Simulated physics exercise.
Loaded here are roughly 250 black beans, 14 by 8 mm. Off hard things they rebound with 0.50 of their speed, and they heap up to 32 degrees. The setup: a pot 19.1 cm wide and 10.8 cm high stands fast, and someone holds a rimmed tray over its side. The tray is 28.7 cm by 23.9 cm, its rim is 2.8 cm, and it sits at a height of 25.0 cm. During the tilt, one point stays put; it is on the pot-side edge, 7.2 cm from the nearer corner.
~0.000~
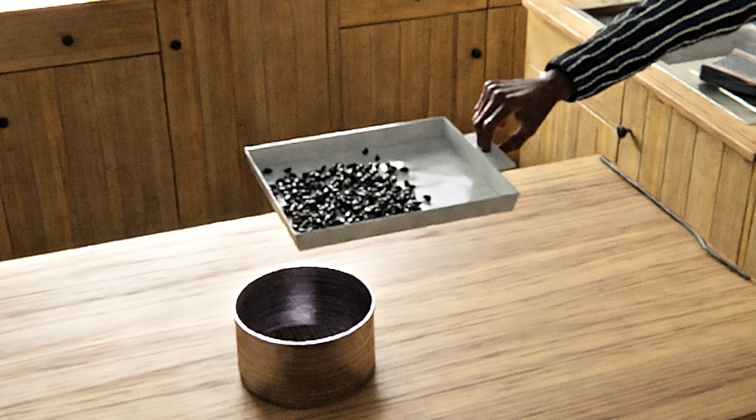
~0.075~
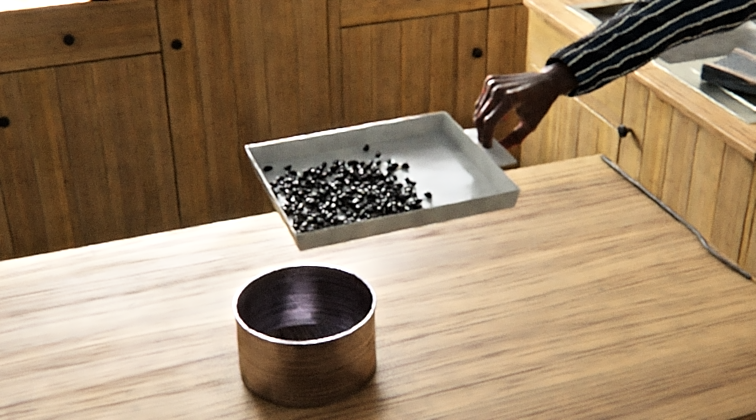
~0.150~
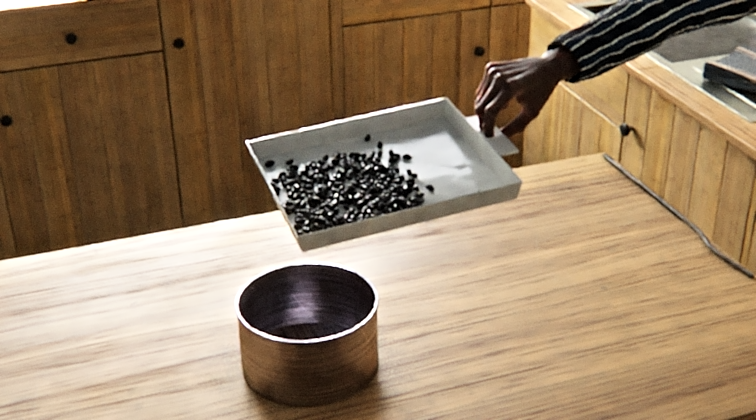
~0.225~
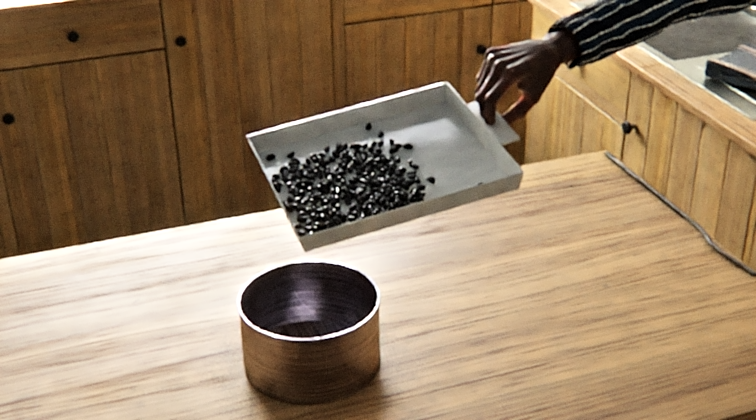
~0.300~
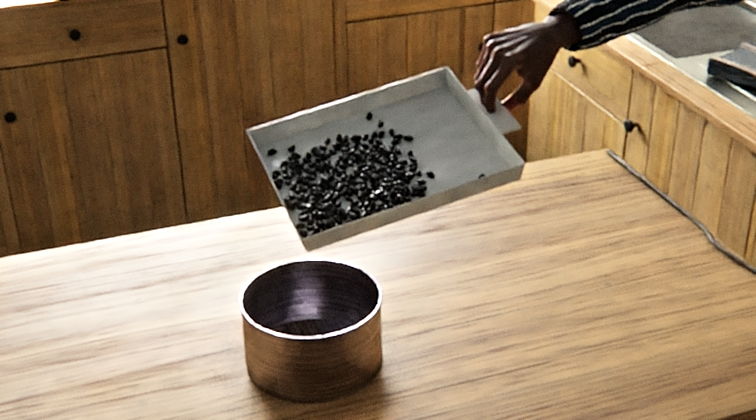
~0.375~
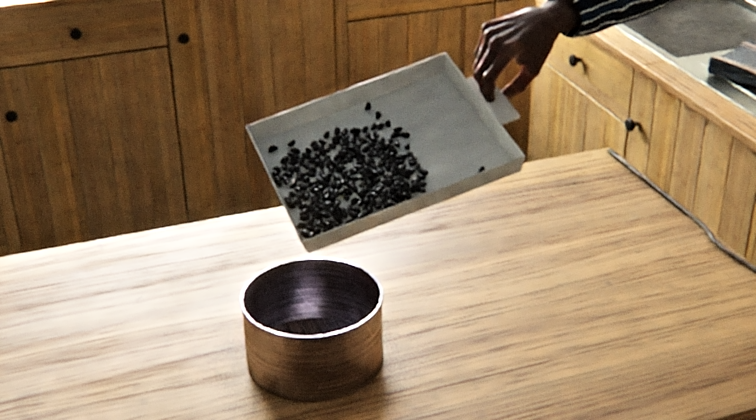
A hand in a striped sleeve held a gray tray of black beans above a round pot on a wooden table, then gradually raised its right side, tilting the tray toward its left front corner.
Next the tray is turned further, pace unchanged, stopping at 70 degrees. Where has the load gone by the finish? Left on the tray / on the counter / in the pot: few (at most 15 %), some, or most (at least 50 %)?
Tray: Some; counter: Most; pot: Few.
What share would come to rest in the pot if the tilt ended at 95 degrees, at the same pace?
You'd end up with some 5 % in the pot.
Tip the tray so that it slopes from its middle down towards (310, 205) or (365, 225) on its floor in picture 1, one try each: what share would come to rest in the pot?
First try: About 5 percent; second try: About 0 percent.
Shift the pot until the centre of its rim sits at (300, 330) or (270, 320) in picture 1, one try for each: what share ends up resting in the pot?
Try one: ~ 55 %; try two: ~ 35 %.
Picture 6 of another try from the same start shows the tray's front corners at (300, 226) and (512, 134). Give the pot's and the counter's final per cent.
Pot: 5, counter: 25.
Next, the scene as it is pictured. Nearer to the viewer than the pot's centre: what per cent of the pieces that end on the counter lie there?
About 100 percent of the spill.
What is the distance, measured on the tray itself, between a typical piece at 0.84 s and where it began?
Around 2 centimetres.
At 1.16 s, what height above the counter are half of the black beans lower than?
Median height: Approx. 30 cm.
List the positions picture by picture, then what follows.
The first frame shows tray tilt 0 degrees, front corners at (298, 232) and (514, 191); middle of the pieces at (349, 200); pot at (304, 302).
The second frame shows tray tilt 1 degrees, front corners at (299, 232) and (515, 188); middle of the pieces at (350, 198).
The third frame shows tray tilt 5 degrees, front corners at (301, 233) and (517, 180), lowest corner left front; middle of the pieces at (352, 193).
The fourth frame shows tray tilt 9 degrees, front corners at (302, 234) and (518, 171), lowest corner left front; middle of the pieces at (353, 188).
The fifth frame shows tray tilt 13 degrees, front corners at (303, 236) and (519, 162), lowest corner left front; middle of the pieces at (355, 183).
The sixth frame shows tray tilt 17 degrees, front corners at (304, 238) and (519, 155), lowest corner left front; middle of the pieces at (354, 179); pot at (312, 295). Its pace works out near 55 degrees a second.
After 0.84 s, tilt 42 degrees; the tray holds 100 %, the pot 0 %.
After 1.16 s, tilt 59 degrees; the tray holds 100 %, the pot 0 %.
Then, at 1.57 s, tilt 70 degrees; the tray holds 70 %, the pot 0 %.
In the end, at 3.8 s, tray 30 %, counter 65 %, pot 0 %.
